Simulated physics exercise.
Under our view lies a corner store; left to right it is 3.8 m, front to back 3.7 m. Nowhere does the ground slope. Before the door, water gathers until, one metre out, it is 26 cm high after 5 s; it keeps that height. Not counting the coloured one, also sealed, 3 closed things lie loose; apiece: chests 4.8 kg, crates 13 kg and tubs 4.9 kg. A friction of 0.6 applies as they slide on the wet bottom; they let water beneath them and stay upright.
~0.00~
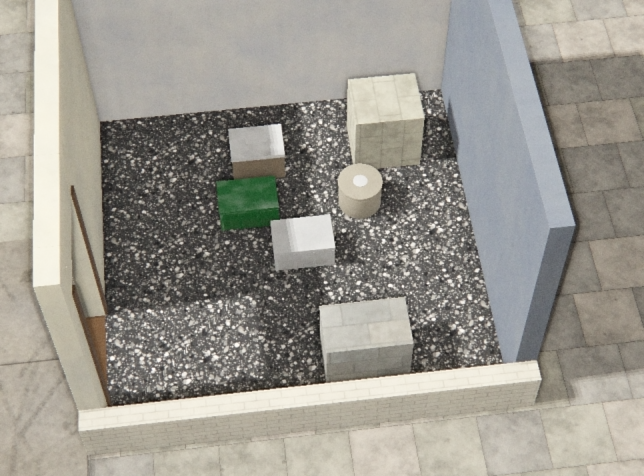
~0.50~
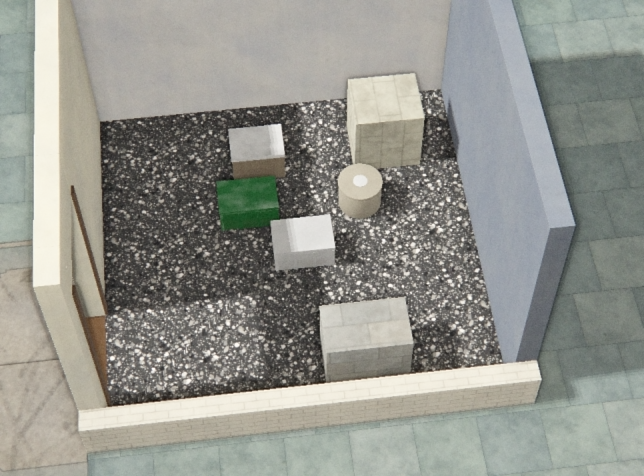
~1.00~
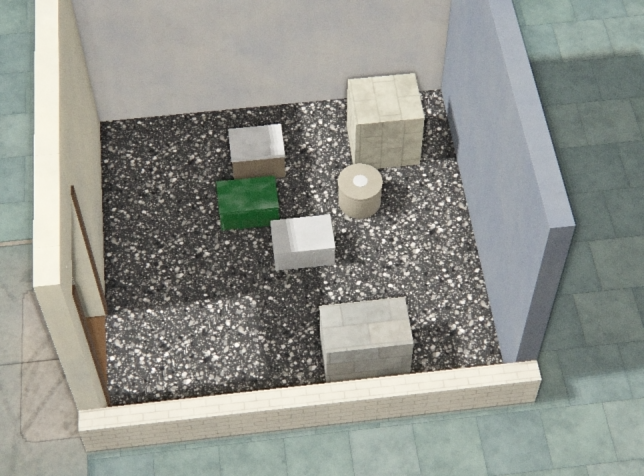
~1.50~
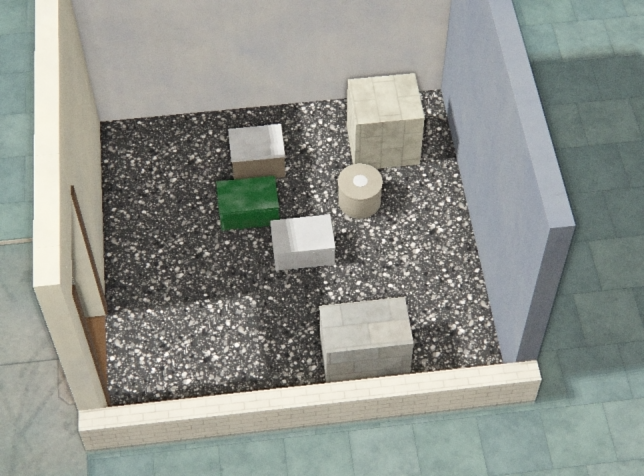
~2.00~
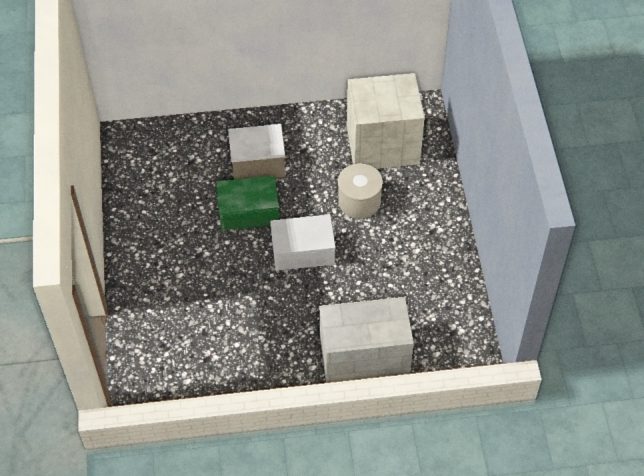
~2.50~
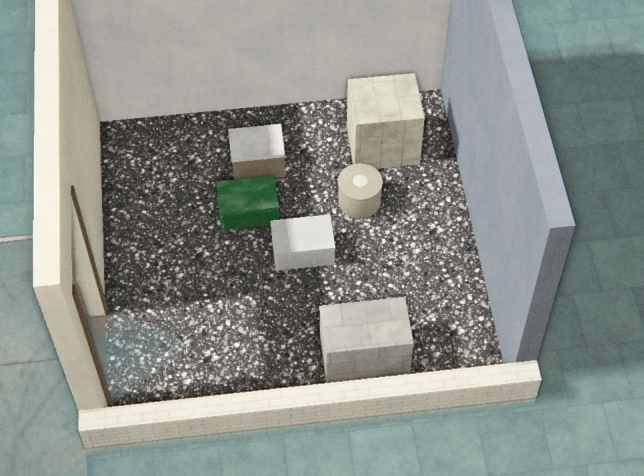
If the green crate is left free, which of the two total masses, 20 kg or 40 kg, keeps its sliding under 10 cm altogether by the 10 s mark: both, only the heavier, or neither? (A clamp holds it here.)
Both do.
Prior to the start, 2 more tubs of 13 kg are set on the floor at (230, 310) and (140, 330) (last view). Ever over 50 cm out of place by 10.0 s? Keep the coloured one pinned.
Well, beyond half a metre and then beyond half a metre.
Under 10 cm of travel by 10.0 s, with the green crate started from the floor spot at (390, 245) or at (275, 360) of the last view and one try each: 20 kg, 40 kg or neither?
One by one: Only the big mass suffices; only the big mass suffices.
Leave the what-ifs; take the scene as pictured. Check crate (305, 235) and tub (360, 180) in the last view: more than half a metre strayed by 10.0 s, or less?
Object 1: Surpassed, object 2: Surpassed.
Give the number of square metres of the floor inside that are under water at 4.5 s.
Wet: Near 5.0 m2.
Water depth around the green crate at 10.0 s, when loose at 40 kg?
Around 7 cm.
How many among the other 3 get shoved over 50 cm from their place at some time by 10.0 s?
It works out to 2.
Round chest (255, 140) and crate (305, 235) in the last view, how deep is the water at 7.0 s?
First about 1 cm, second about 6 cm.
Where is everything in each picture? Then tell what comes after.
In the first picture, the green crate at (247, 194), on the bottom; 0.0 m2 under water; 0 of 4 have shifted.
In the second picture, the green crate at (247, 194), on the bottom; 0.0 m2 under water; 0 of 4 have shifted.
In the third picture, the green crate at (247, 194) rests on the ground; water covers 0.0 m2; 0 of 4 have shifted.
In the fourth picture, the green crate at (247, 194) rests on the ground; water covers 0.0 m2; 0 of 4 have shifted.
In the fifth picture, the green crate at (247, 194) rests on the ground; water covers 0.0 m2; 0 of 4 have shifted.
In the sixth picture, the green crate at (247, 194) rests on the ground; 0.4 m2 under water; 0 of 4 have shifted.
After 3.5 s the green crate would be 0 cm from its start with 20 kg and 0 cm from its start with 40 kg; 0 cm of water round it then.
After 4.5 s the green crate would be 0 cm from its start with 20 kg and 0 cm from its start with 40 kg; 2 cm of water round it then.
After 7.0 s the green crate would be 0 cm from its start with 20 kg and 0 cm from its start with 40 kg; 4 cm of water round it then.
After 10.0 s the green crate would be 5 cm from its start with 20 kg and 0 cm from its start with 40 kg; 7 cm of water round it then.
